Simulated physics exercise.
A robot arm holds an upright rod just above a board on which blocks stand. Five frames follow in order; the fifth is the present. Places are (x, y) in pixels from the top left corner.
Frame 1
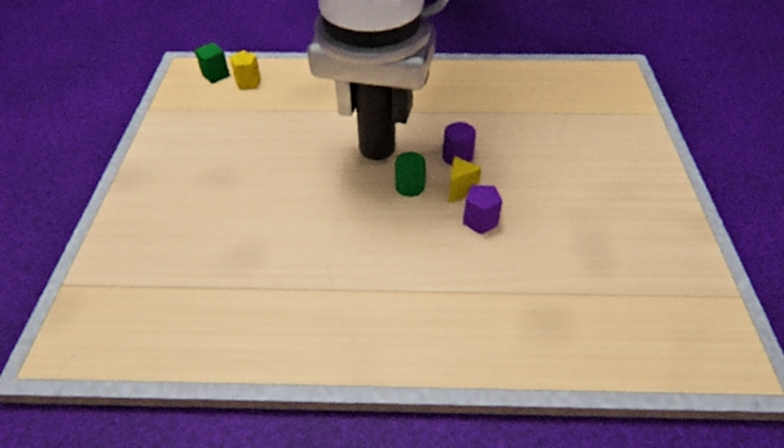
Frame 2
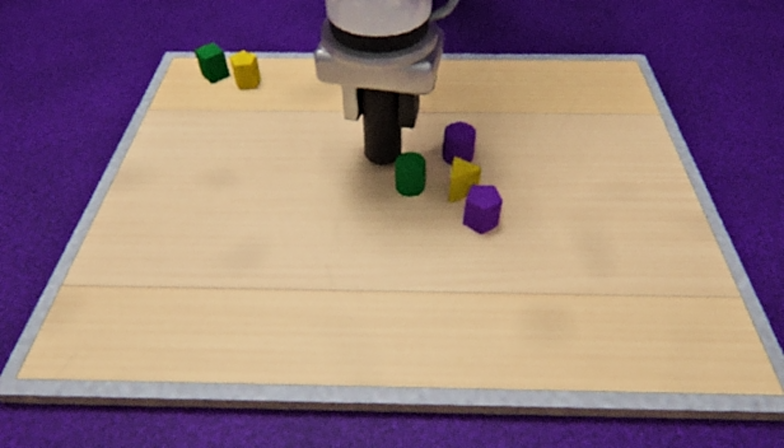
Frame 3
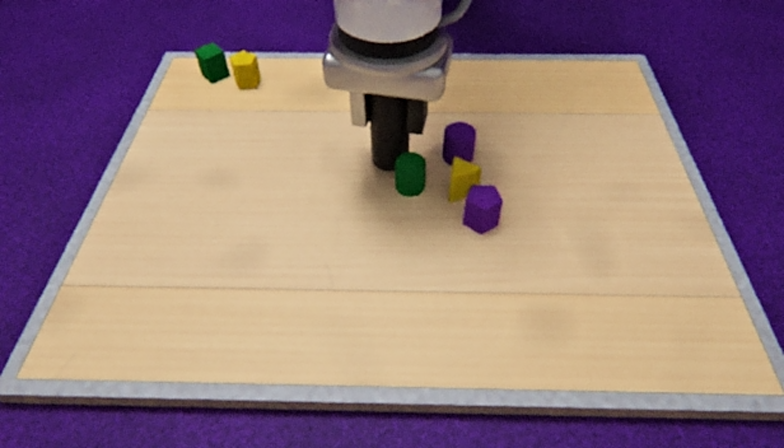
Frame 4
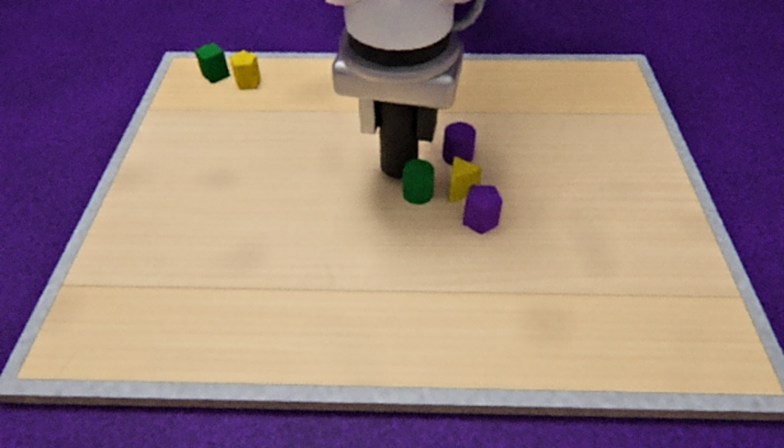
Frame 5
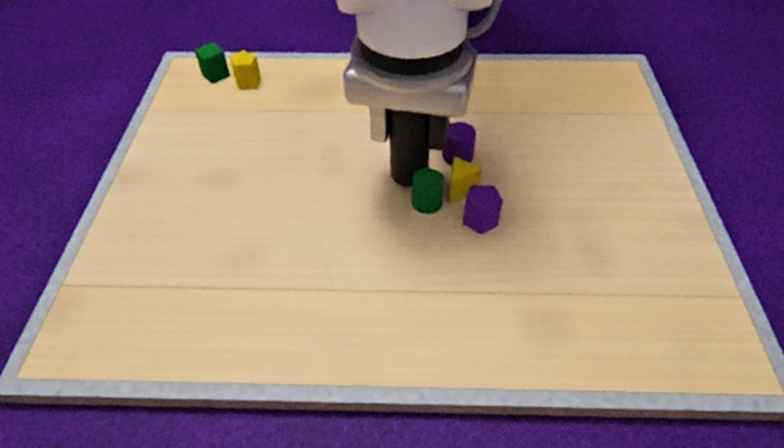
A robot arm moves down and right, nudging the green round block slightly that way.
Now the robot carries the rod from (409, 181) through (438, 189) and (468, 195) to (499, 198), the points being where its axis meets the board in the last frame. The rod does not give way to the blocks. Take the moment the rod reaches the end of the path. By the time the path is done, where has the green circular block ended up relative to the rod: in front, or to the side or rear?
The green circular block is left behind or beside.
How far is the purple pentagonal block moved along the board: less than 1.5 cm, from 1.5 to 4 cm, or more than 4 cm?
By the end of the path, it will have gone short of 1.5 cm.
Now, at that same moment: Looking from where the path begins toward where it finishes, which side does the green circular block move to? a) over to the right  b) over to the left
The answer is a.
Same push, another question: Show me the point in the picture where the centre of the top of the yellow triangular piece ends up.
At the end it should sit near (536, 178).
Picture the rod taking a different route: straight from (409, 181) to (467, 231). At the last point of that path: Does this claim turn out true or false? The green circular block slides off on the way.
The statement is incorrect.
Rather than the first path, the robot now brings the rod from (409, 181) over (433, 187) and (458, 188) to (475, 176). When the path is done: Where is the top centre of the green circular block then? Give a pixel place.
When the path ends, it will be at (449, 190).
On the path given first. Halfway along, rod at (454, 185); green circular block at (451, 193); yellow triangular piece at (487, 172).
At the end, rod at (500, 190); green circular block at (451, 193); purple circular block unmoved; yellow triangular piece at (536, 178); purple pentagonal block at (491, 199), turned 20° clockwise.
